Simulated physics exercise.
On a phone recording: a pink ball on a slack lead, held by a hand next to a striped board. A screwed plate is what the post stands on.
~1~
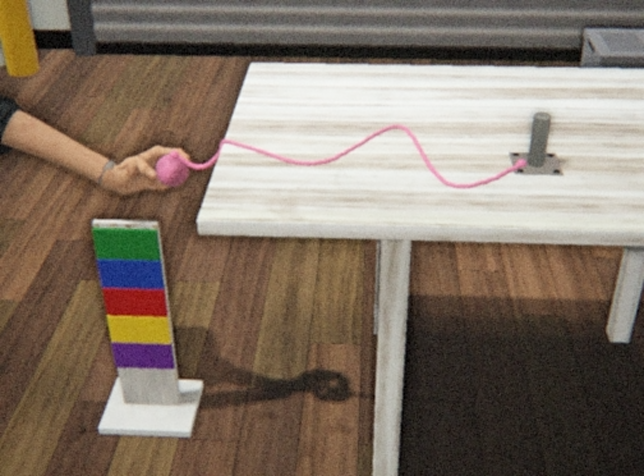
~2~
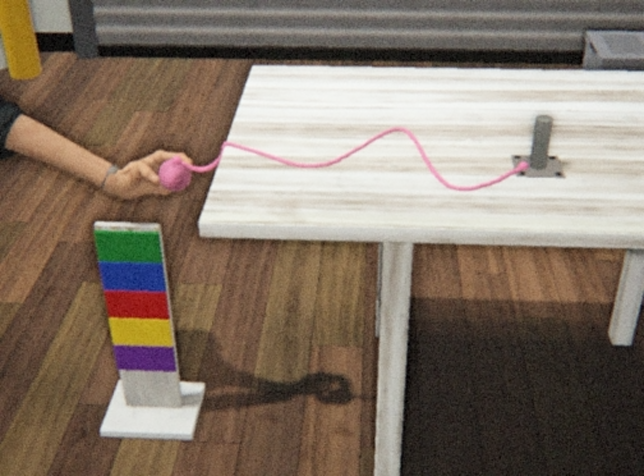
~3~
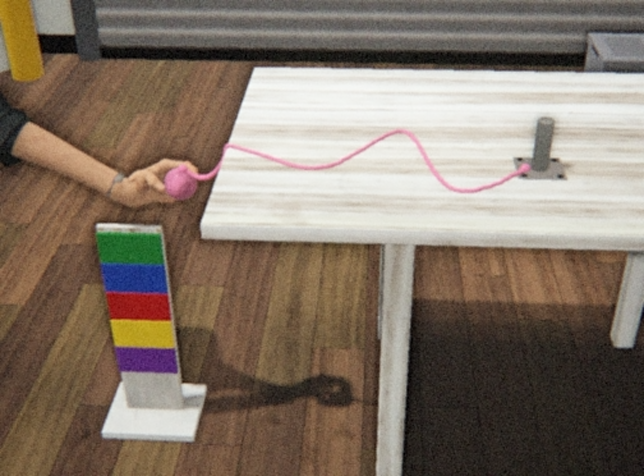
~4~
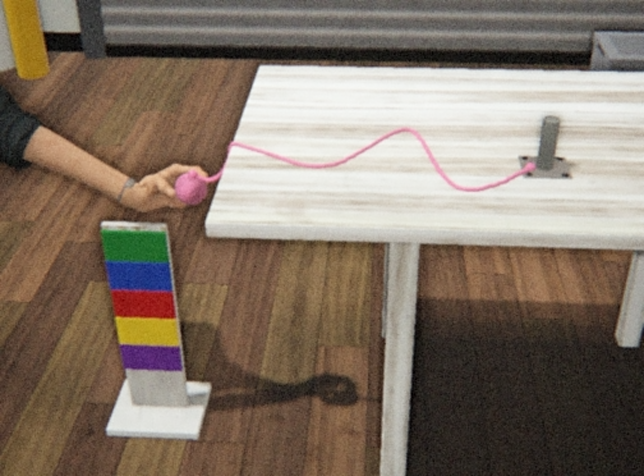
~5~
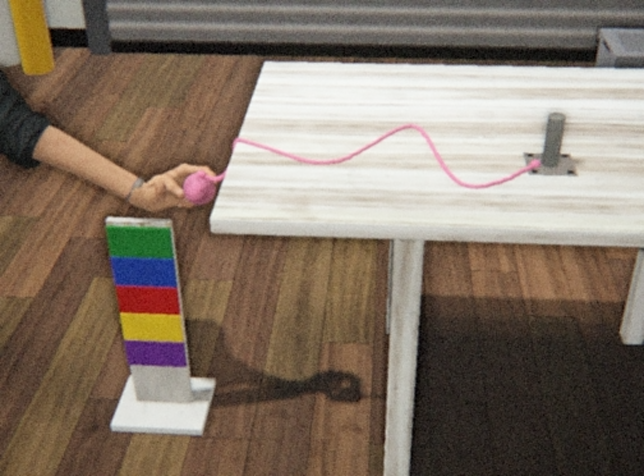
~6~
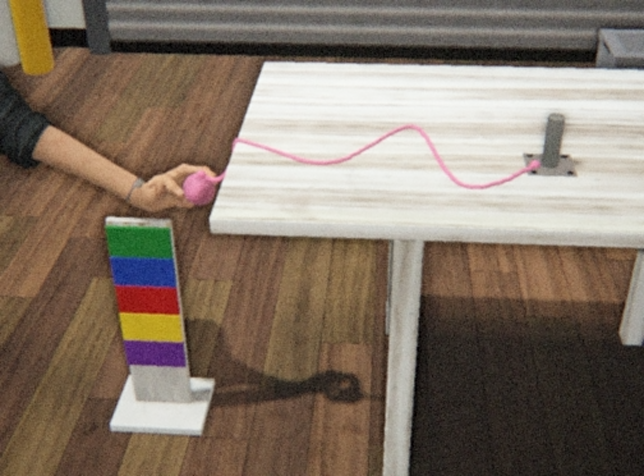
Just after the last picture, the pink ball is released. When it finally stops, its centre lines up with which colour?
Yellow.
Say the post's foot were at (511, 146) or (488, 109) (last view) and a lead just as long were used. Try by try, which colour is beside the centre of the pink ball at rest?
Result 1: Purple. Result 2: Purple.
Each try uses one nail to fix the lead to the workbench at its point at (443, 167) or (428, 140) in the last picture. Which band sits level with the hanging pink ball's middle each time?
Going through them one at a time, the answers are red; blue.
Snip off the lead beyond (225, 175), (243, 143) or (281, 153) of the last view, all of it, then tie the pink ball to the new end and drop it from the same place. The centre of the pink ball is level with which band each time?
Try by try: Red; blue; green.
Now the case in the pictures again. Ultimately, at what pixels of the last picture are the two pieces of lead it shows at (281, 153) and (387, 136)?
In that view they sit near (242, 234) and near (272, 145).
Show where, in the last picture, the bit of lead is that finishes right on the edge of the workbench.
The piece you want is at about (365, 149).
Early on, ball near (221, 295); level with red.
Midway, ball near (273, 339); level with yellow.
Near the end, ball near (236, 336); level with yellow.
Finally, ball near (251, 339); level with yellow. The lead holds its middle at yellow.
